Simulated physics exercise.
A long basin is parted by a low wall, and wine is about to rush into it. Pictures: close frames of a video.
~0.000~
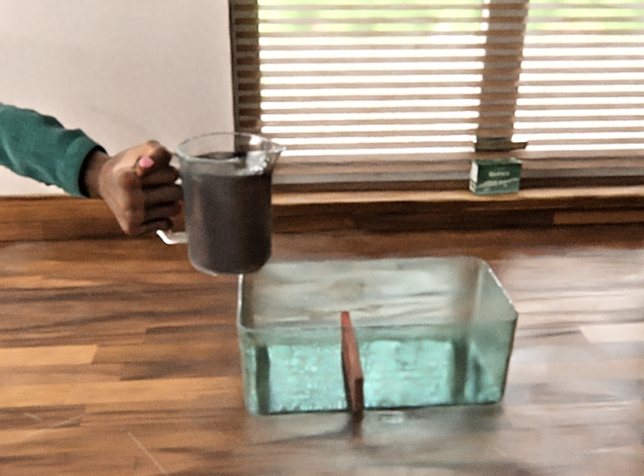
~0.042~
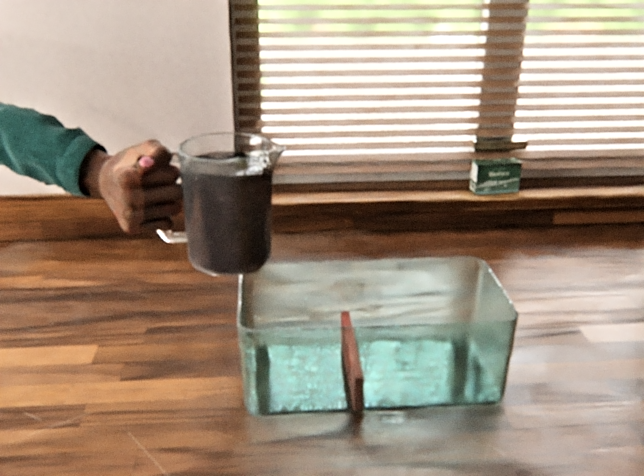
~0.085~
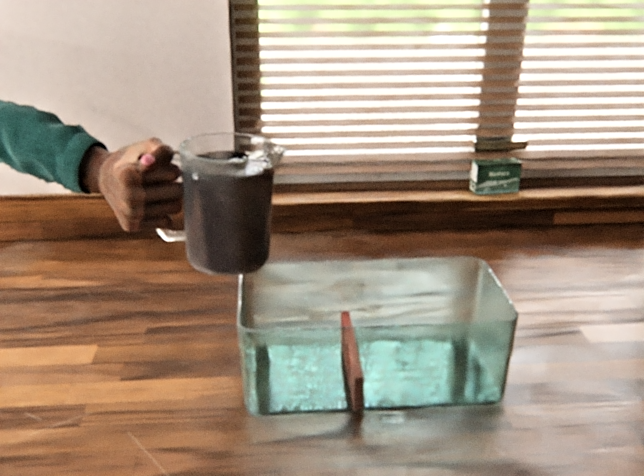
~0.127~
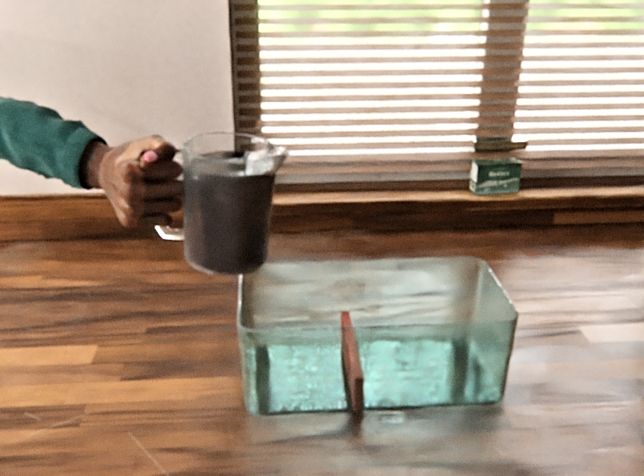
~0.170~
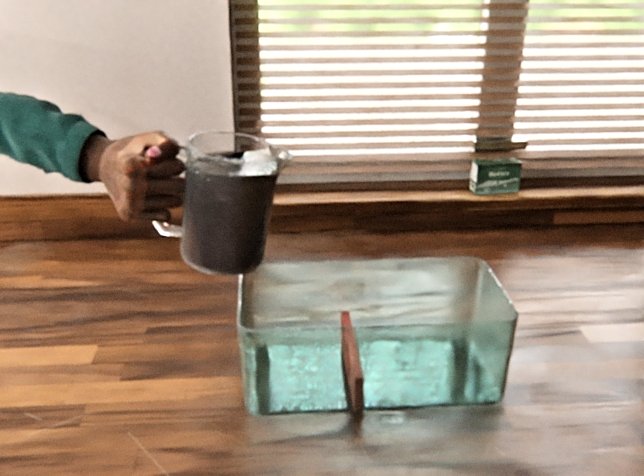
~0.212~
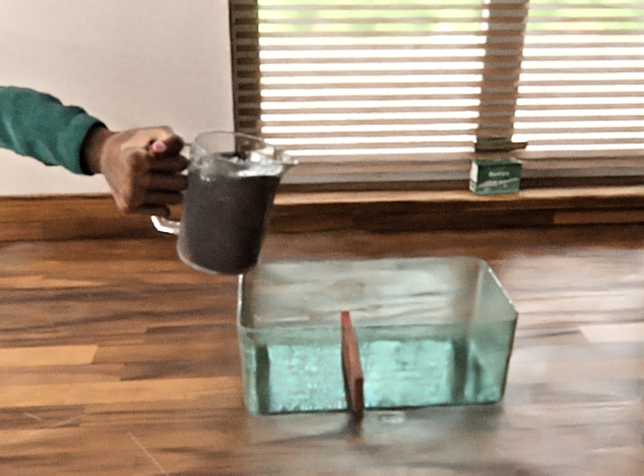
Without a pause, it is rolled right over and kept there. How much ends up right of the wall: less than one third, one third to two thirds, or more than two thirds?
The share right of the wall lands inside the two marks of one third and two thirds.
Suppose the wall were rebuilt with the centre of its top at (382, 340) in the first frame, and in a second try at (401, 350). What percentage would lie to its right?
First try around 5 percent; second try around 10 percent.
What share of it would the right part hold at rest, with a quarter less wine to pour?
I'd put it at around 25 %.
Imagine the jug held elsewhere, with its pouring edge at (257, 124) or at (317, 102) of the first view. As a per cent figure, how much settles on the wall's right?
In order, some 15 and 95 percent.
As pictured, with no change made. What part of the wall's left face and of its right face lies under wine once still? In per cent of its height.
Some 50 per cent left and 30 right.
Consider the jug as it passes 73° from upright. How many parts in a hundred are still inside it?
Near 80 percent is still in there.
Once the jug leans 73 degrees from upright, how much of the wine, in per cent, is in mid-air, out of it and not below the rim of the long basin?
I'd say some 15 per cent of it.
A moment on, the jug is tipped part way and 82 per cent is still to pour, 1 is left of the wall and 3 right of it.
Next, the jug is tipped right over and 32 per cent is still to pour, 21 is left of the wall and 31 right of it.
Then the jug is tipped right over and 3 per cent is still to pour, 51 is left of the wall and 42 right of it.
Later the jug is tipped right over and 0 per cent is still to pour, 57 is left of the wall and 43 right of it.
In the end 57 per cent lies left of the wall, 43 right of it and 1 outside.
